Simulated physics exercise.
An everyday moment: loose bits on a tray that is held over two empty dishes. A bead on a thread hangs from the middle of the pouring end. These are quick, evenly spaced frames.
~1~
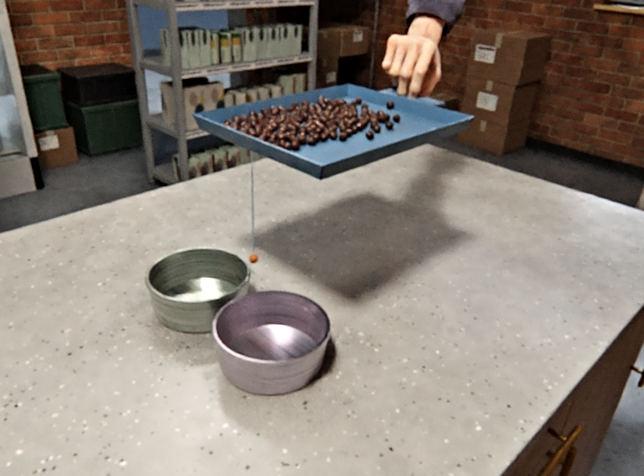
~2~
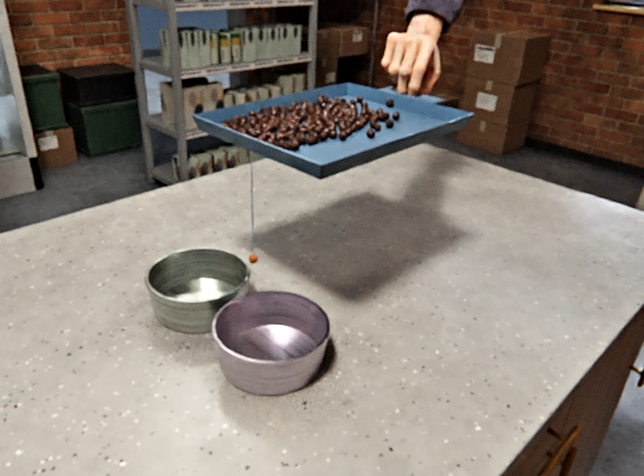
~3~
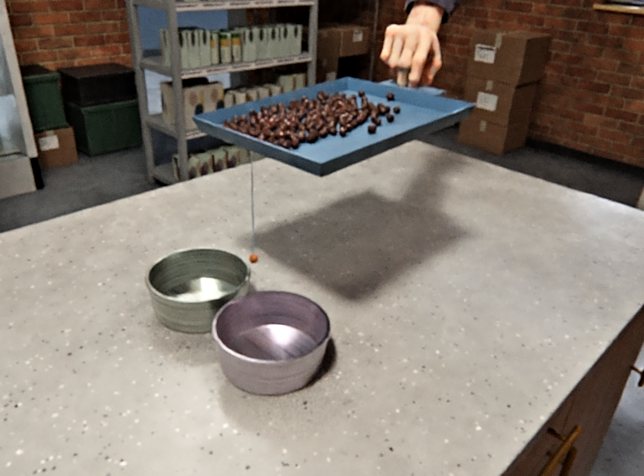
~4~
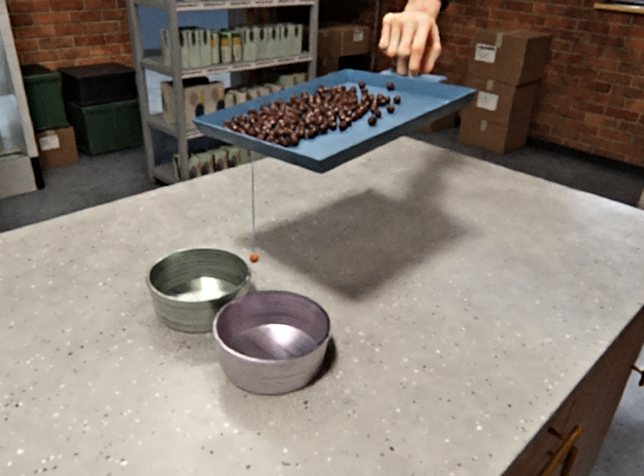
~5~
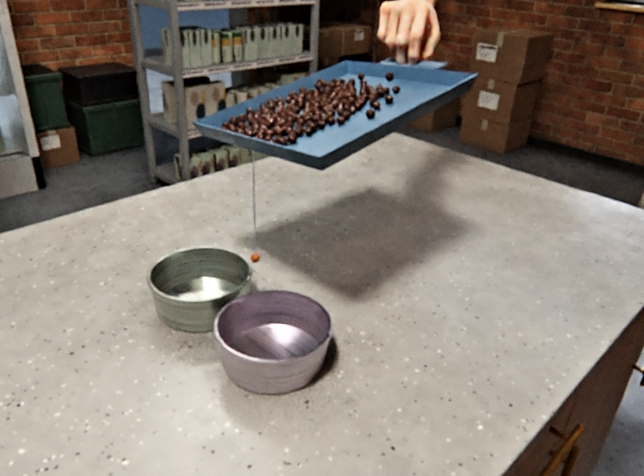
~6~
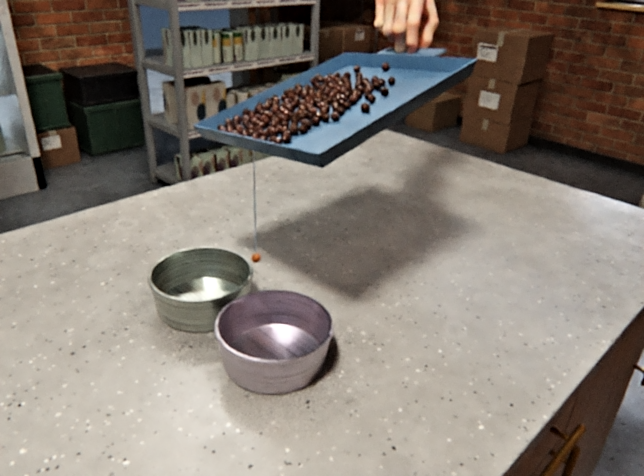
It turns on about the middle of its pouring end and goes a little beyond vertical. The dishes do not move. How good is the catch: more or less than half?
The two hold less than half of the load.
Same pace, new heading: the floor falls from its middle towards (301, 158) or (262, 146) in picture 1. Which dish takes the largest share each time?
In turn: The right-hand dish; the left one.
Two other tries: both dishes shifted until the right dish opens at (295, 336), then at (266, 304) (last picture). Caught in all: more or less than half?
At the first place the smaller part, at the second over half.
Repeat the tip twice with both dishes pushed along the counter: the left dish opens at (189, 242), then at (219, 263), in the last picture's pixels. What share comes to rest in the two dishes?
In turn 100 and 40 in a hundred.
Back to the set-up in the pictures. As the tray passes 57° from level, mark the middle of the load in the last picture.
Near (226, 130).
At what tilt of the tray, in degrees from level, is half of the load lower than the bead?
Near 75 degrees.
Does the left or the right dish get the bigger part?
It is the left-hand dish.
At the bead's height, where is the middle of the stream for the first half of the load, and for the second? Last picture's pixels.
At about (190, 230), then at (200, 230).
Just after the last frame, tray tipped steeply; the larger part on the tray; just a few in the left dish; just a few outside both; roughly a quarter in the air.
A moment on, tray tipped right over; just a few on the tray; roughly a third in the left dish; roughly half outside both; about a tenth in the air.
Further on, tray tipped past a quarter turn; roughly a third in the left dish; roughly two thirds outside both.
When it is over, tray tipped past a quarter turn; not one in the right dish; roughly a third in the left dish; roughly two thirds outside both.
